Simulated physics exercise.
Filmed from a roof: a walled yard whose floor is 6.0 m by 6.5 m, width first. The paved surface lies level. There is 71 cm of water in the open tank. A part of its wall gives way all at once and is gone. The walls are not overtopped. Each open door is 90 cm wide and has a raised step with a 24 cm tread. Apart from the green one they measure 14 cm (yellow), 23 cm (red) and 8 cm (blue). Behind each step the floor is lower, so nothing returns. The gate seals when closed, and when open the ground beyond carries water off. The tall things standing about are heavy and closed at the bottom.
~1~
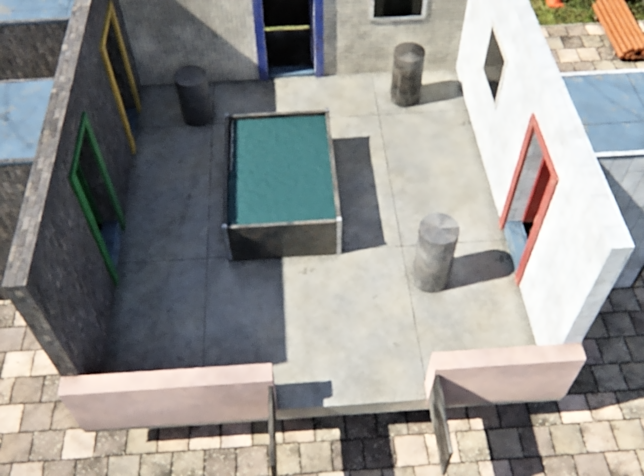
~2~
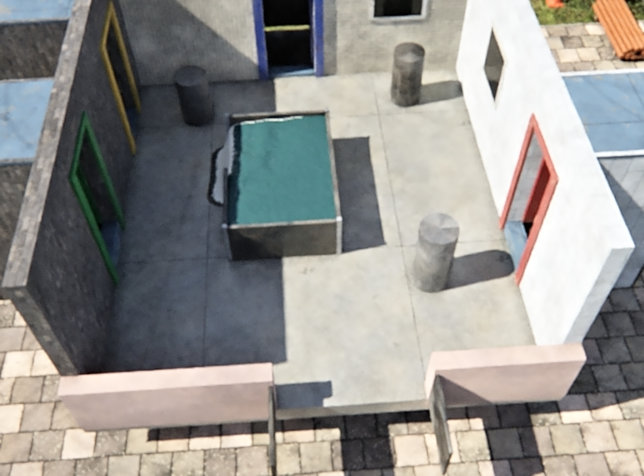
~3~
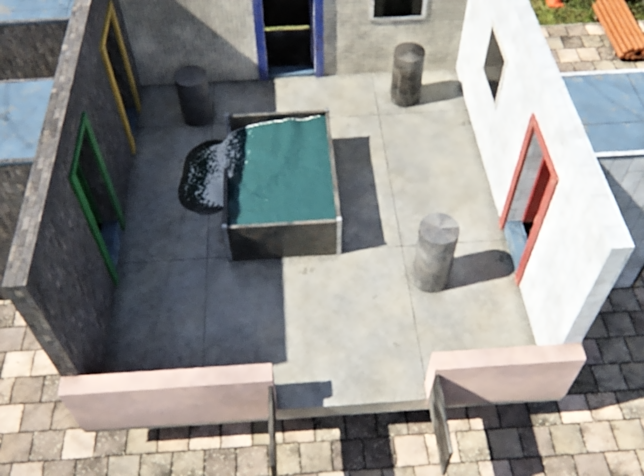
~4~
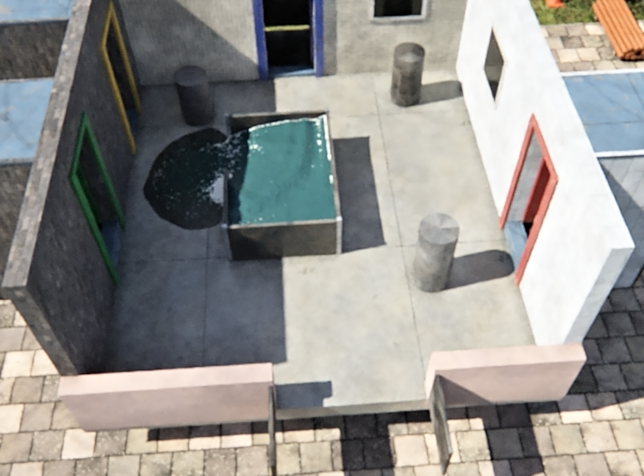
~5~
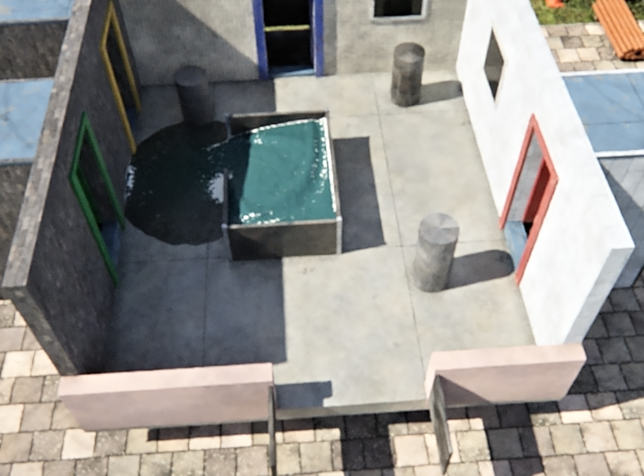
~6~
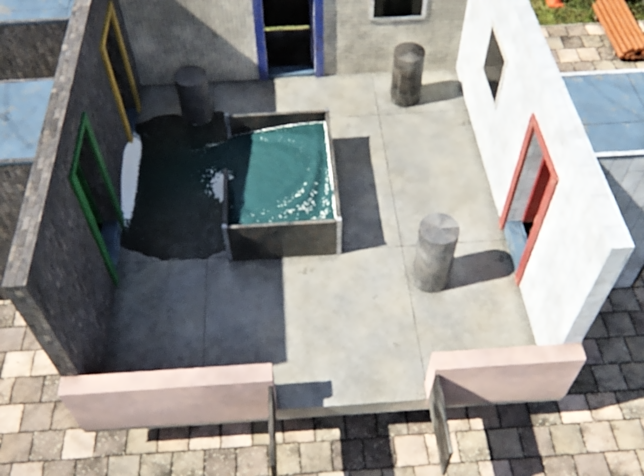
In this clip, water pours from the left side of an open tank in a walled yard and spreads in a widening dark pool across the grey floor toward the wall with green and yellow doors, while the tank's surface ripples.
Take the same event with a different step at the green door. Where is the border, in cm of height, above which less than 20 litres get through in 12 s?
At least 10.5 cm or so.
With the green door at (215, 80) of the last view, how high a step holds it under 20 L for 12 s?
About 11.5 cm.
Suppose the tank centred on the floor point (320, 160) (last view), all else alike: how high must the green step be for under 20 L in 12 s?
Then roughly 6.5 cm.
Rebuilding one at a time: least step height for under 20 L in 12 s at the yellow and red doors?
About 26 cm at yellow and 6.5 cm at red.
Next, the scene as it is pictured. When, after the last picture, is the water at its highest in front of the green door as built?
At about 0.6 s.
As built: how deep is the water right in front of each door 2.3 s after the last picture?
In cm: Yellow 23, red 0, blue 4, green 14.
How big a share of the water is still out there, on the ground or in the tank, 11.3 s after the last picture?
Roughly 84 in a hundred.
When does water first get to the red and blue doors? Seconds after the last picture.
Arrival: Red 4.5 s, blue 1.6 s.
Then, 0.7 s after the last picture water covers 15 % of the floor, deepest (46 cm) near (141, 175); 17 cm at the green door, 0 litres in over its 27 cm step.
Then, 2.3 s after the last picture water covers 45 % of the floor, deepest (34 cm) near (142, 92); 14 cm at the green door, 0 litres in over its 27 cm step.
Then, 11.3 s after the last picture water covers 100 % of the floor, deepest (10 cm) near (444, 233); 4 cm at the green door, 0 litres in over its 27 cm step.
At the green door as built, the water peaked near 17 cm, 0.7 s after the last picture.
With a step of 9 cm, 31 litres would have come in within the 12 s; with 12 cm, 13 litres. So under 20 litres takes about 10.5 cm.
